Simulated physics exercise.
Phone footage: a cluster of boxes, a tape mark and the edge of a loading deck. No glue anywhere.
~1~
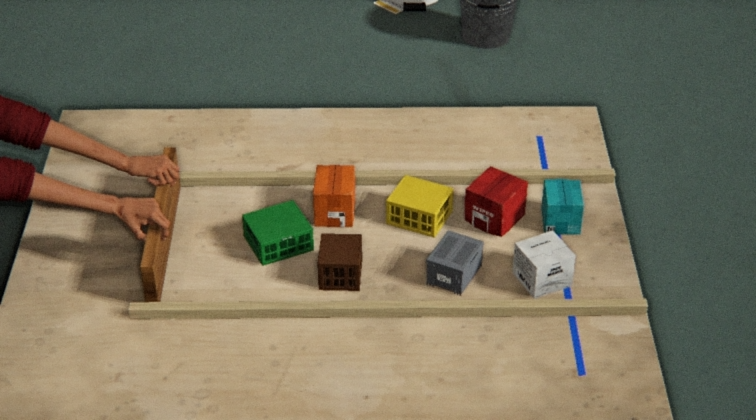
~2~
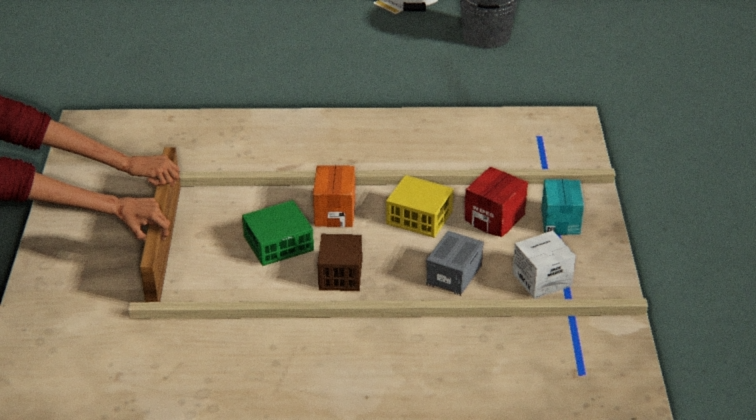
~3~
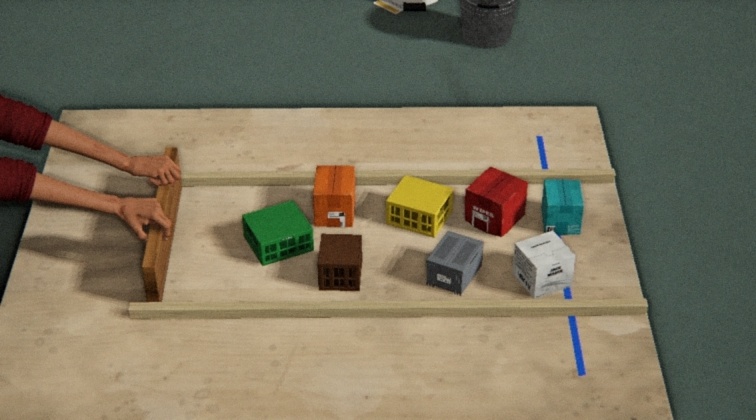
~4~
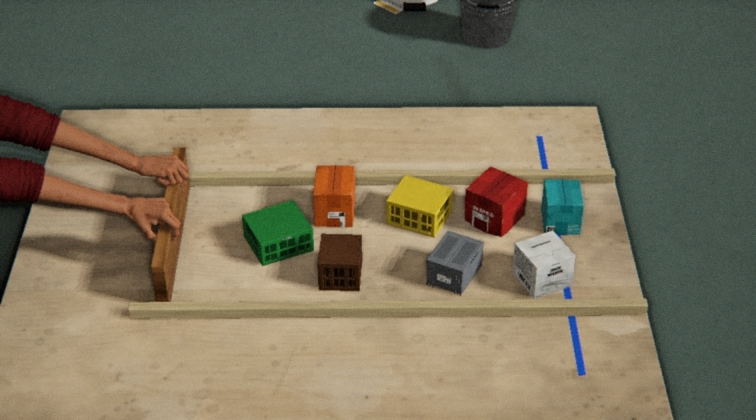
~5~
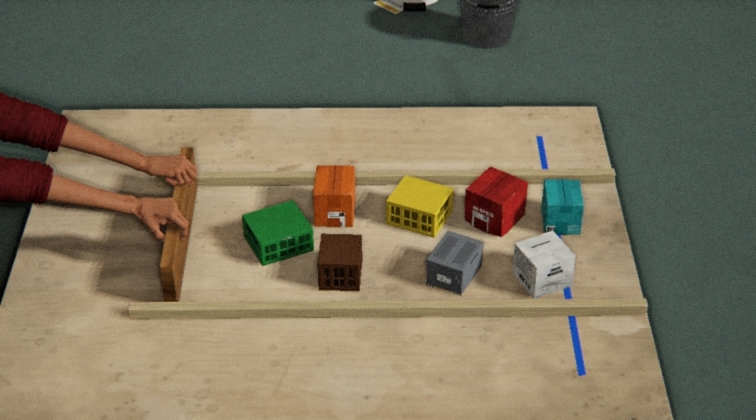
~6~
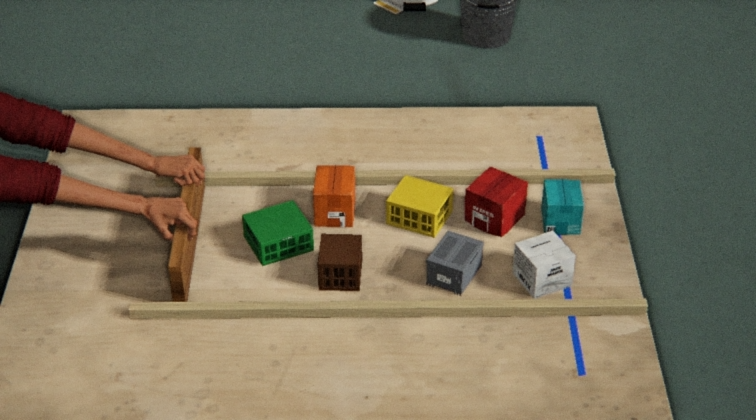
At first, two hands rest on a wooden plank at the left of a pale deck, with colourful boxes and crates sitting between two rails near a blue tape mark. The hands then push the plank slowly a short way right, narrowing the gap to the green crate, while every box stays still.
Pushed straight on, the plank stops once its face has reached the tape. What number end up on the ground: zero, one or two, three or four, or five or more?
Just three or four fall.
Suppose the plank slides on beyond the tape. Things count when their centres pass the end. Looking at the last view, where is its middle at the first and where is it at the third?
Pixels in order: Roughly (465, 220), roughly (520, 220).
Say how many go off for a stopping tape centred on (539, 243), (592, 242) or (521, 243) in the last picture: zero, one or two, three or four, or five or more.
Taking the three places in turn: 3 or 4, 5 or more, either one or two.
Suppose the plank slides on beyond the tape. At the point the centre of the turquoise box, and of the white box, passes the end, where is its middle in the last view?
Middle: Roughly (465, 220); roughly (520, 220).
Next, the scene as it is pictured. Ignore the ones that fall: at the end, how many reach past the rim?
The count is 2.
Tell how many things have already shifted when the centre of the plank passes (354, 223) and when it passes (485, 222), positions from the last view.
Well, it's 4 at the first one and 8 at the second.
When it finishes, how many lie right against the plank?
Contact count: 3.
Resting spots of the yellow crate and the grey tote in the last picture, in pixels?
About (620, 206), and the other about (636, 264).
A little later, none off yet; turquoise box at rest near (562, 207); white box at rest near (544, 265); red parcel at rest near (496, 202).
When it is over, the number that fall off is three or four; down, red parcel, white box and turquoise box.
